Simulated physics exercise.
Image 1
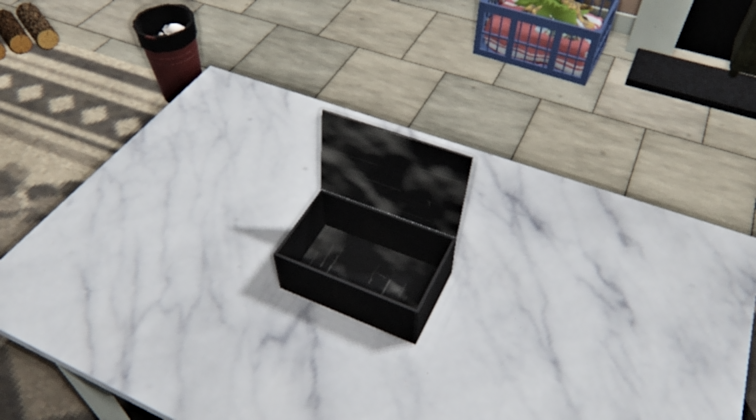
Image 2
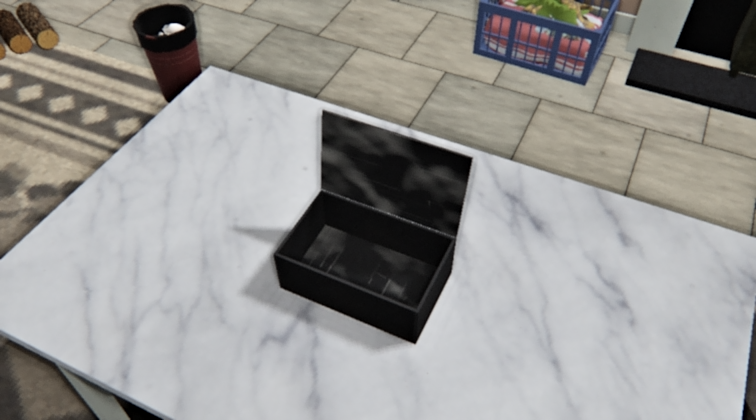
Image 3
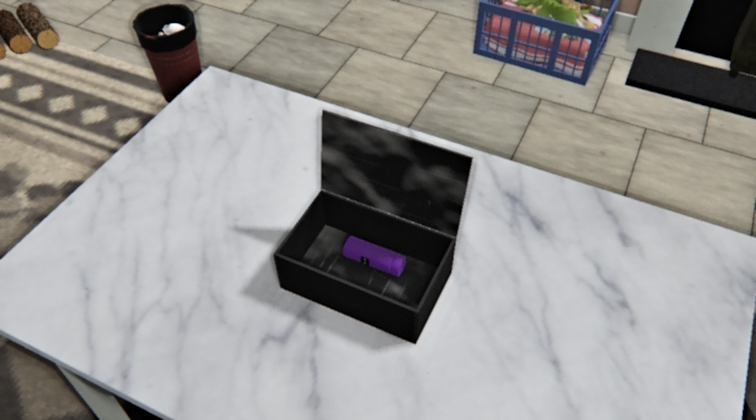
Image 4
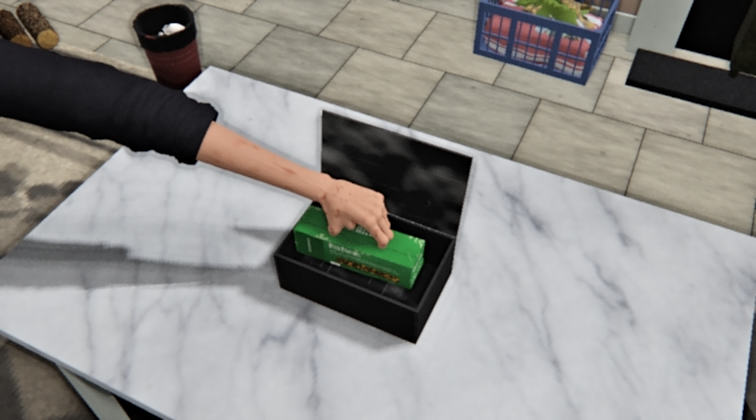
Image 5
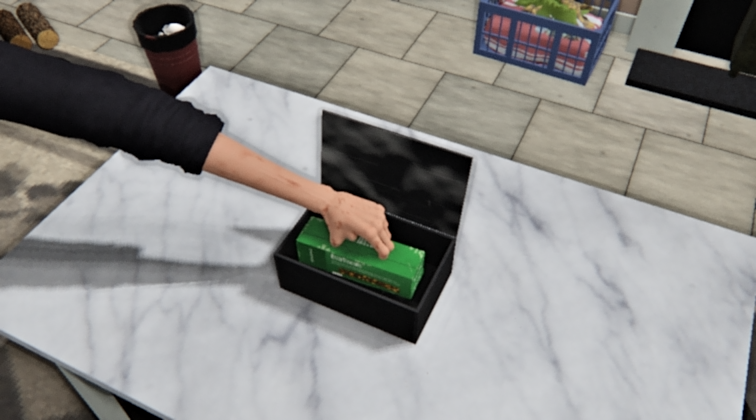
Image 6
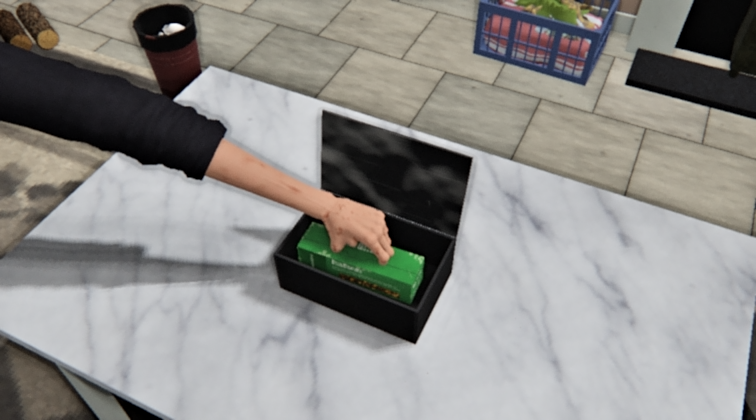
A purple shaker appeared in the empty, open black case on the marble table, then a hand from the left lowered a green carton inside and kept hold of it.
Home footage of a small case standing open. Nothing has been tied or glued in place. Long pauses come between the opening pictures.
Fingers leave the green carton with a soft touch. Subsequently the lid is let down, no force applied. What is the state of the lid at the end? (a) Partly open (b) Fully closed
Answer: B.
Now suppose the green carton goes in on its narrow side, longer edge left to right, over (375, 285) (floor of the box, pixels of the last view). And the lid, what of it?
Then it closes.
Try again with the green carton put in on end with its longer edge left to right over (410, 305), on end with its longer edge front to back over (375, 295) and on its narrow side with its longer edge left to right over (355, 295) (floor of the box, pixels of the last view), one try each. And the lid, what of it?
First, it will not close; second, it will not close; third, it closes.
Then, 1.00 s on from there, lid starting down; green carton shifted a little near (361, 277).
Then, 1.60 s on from there, lid 60° above the rim; green carton shifted a little near (361, 277).
Then, 1.90 s on from there, lid 39° above the rim; green carton shifted a little near (361, 277).
Then, 2.30 s on from there, lid 7° above the rim; green carton shifted a little near (361, 277).
In the end, lid shut; moved from the start, green carton; purple shaker unmoved. At the end, from the last picture's camera, green carton near (361, 277).
